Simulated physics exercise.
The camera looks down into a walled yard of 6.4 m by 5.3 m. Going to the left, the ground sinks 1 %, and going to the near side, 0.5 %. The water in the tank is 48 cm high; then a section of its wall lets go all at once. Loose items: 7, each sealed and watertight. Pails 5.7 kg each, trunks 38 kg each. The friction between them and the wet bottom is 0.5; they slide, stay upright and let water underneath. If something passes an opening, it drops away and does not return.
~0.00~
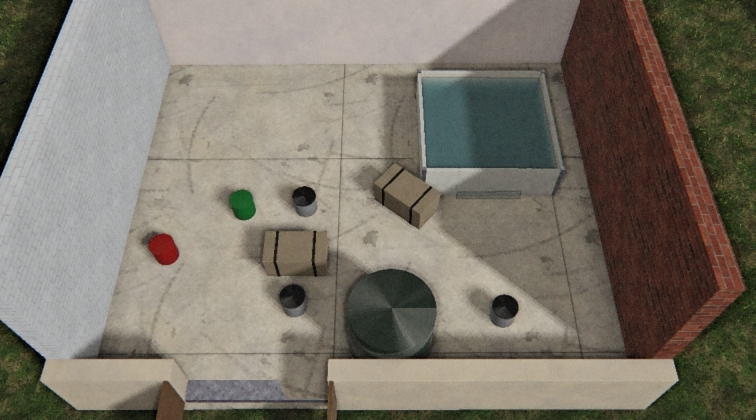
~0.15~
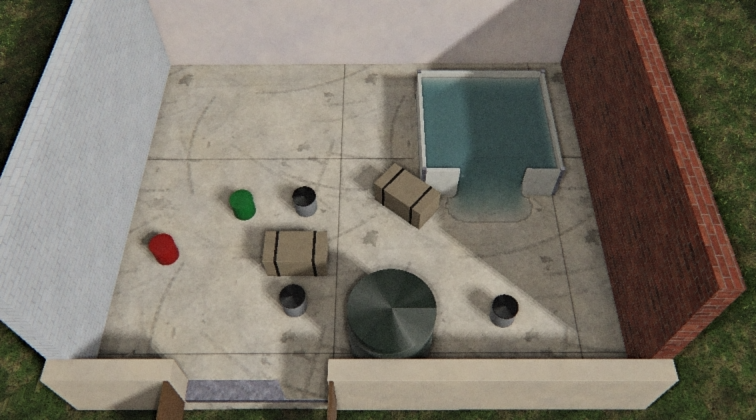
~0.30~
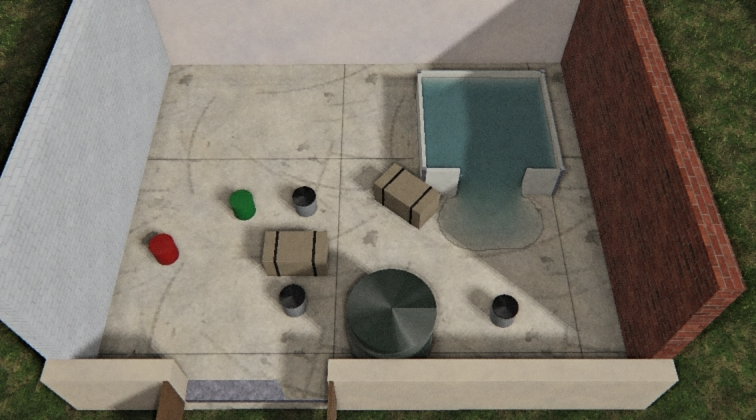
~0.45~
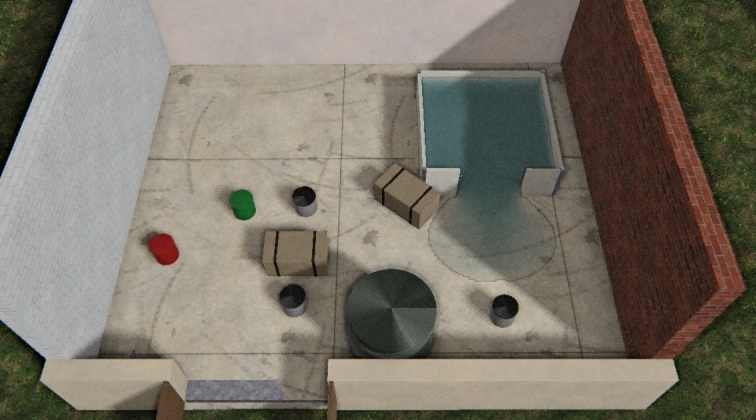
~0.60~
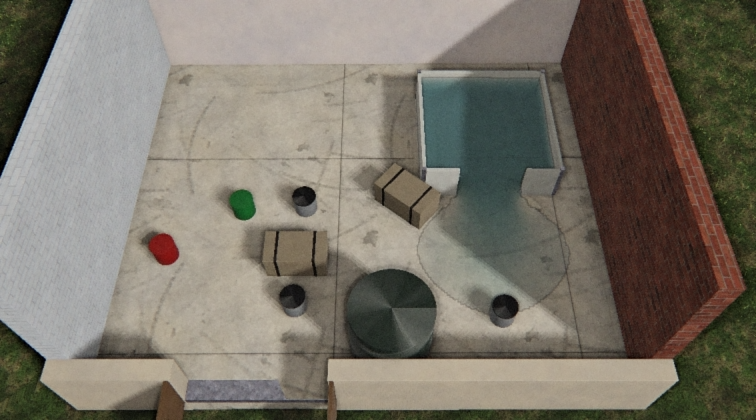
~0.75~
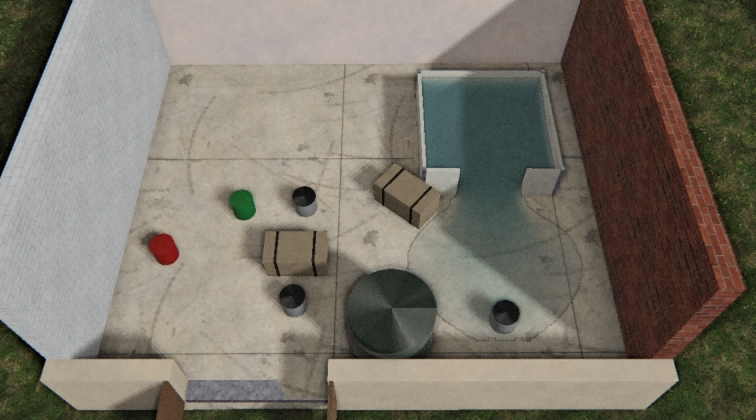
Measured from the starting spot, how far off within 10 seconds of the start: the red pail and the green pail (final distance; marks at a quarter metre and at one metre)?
The red pail hardly moves; the green pail hardly moves.
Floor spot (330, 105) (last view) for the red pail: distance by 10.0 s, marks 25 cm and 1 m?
It hardly budges.
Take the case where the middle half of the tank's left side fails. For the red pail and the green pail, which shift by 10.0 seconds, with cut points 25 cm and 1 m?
In that situation the red pail drifts a long way, while the green pail drifts a long way.
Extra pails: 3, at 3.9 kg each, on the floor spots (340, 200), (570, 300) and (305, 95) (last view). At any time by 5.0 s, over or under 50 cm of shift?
First inside the limit, then outside the limit, then inside the limit.
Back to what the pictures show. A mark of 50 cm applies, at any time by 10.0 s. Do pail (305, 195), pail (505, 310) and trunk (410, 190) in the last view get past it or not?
Well, going one by one, it's not that far, too far and not that far.
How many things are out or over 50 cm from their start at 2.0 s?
0.
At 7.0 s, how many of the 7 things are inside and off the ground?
At that moment 1.
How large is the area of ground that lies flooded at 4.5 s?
Near 17 m2 in all.
After 2.0 s the red pail is near (162, 244), 0.0 m from its start, aground; the green pail is near (241, 199), 0.0 m from its start, aground; 0 of 7 are out; 1 afloat.
After 4.5 s the red pail is near (162, 244), 0.0 m from its start, aground; the green pail is near (241, 199), 0.0 m from its start, aground; 0 of 7 are out; 1 afloat.
After 7.0 s the red pail is near (162, 244), 0.0 m from its start, aground; the green pail is near (241, 199), 0.0 m from its start, aground; 0 of 7 are out; 1 afloat.
After 10.0 s the red pail is near (162, 244), 0.0 m from its start, aground; the green pail is near (241, 199), 0.0 m from its start, aground; 0 of 7 are out; 1 afloat.
